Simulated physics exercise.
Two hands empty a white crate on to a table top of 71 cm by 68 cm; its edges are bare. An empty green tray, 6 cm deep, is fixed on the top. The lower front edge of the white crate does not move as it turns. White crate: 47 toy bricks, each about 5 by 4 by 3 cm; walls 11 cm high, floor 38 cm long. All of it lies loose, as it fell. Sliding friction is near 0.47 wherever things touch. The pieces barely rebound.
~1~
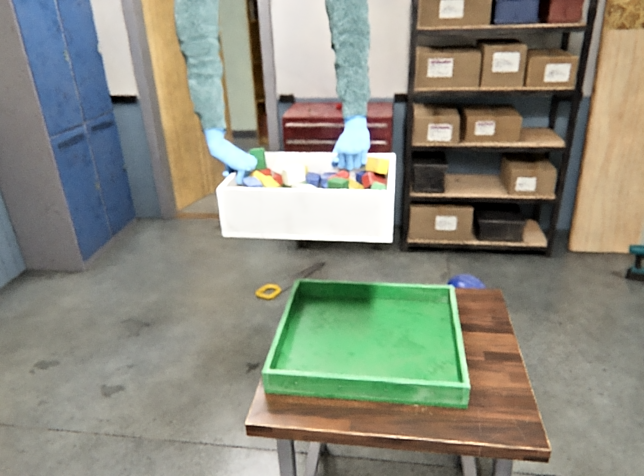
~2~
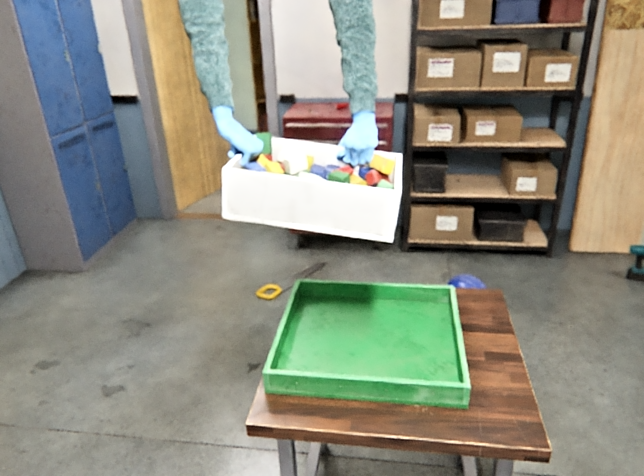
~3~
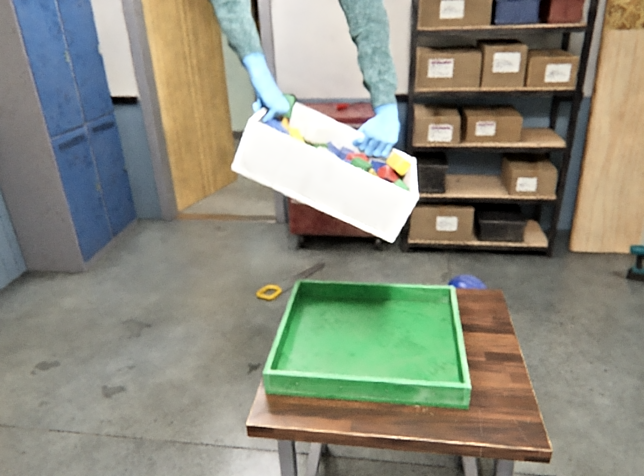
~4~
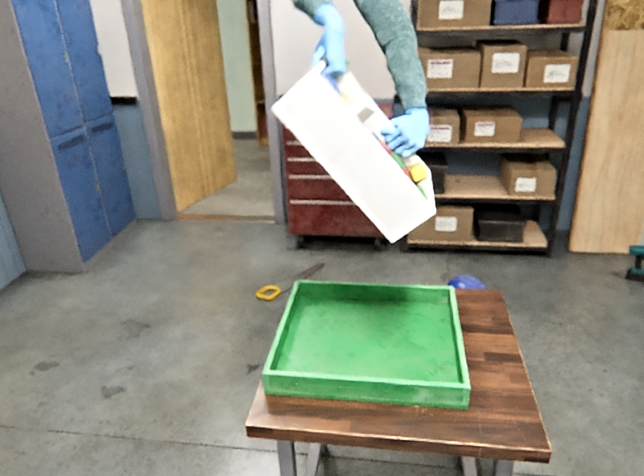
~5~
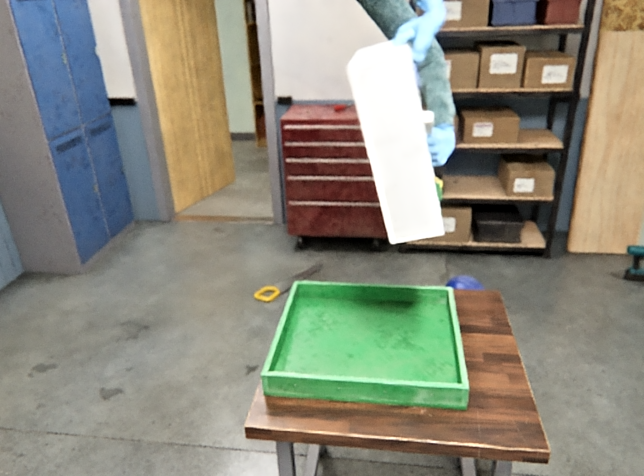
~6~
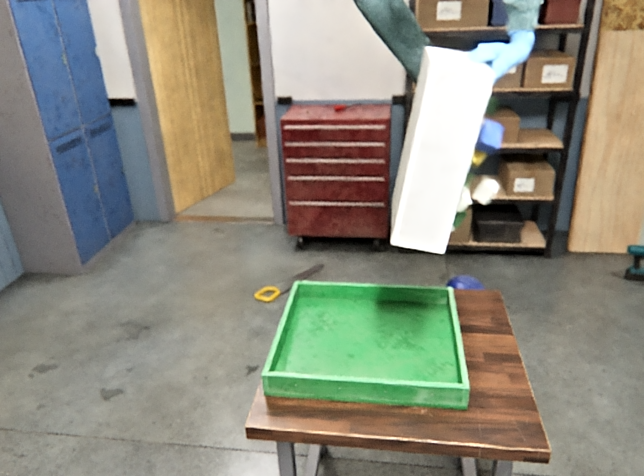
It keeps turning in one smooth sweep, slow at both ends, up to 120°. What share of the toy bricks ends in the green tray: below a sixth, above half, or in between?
In the end under a sixth of them are in the green tray.
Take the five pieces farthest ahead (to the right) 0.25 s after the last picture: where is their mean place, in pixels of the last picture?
Around (589, 383).
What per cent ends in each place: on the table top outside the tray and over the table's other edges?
Roughly 30 and 0 per cent.
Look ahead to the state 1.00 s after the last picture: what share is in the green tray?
Some 0 per cent by then.
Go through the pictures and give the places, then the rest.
In the first picture (each is followed by its nearest rim corner in this view), white crate, (387, 191); green tray, (464, 385); 0° from level; none out.
The second picture shows white crate, (395, 191); 7° from level.
The third picture shows white crate, (412, 195); 25° from level.
The fourth picture shows white crate, (432, 207); 50° from level.
The fifth picture shows white crate, (443, 228); 76° from level.
The sixth picture shows white crate, (445, 247); green tray, (464, 386); 100° from level; 4 out, the lowest brick at (485, 191).
Then, 0.25 s after the last picture, tilt 120°; 6 still in the white crate, 22 on the table top outside the tray, 6 over the right end of the table and 13 in the air.
Then, 0.56 s after the last picture, tilt 120°; 2 in the green tray, 17 on the table top outside the tray, 27 over the right end of the table and 1 in the air.
Then, 1.00 s after the last picture, tilt 120°; 1 in the green tray, 14 on the table top outside the tray and 32 over the right end of the table.
Outcome (1.56 s after the last picture), 1 in the green tray, 14 on the table top outside the tray and 32 over the right end of the table. Asked share, 1 of 47, 2 per cent.
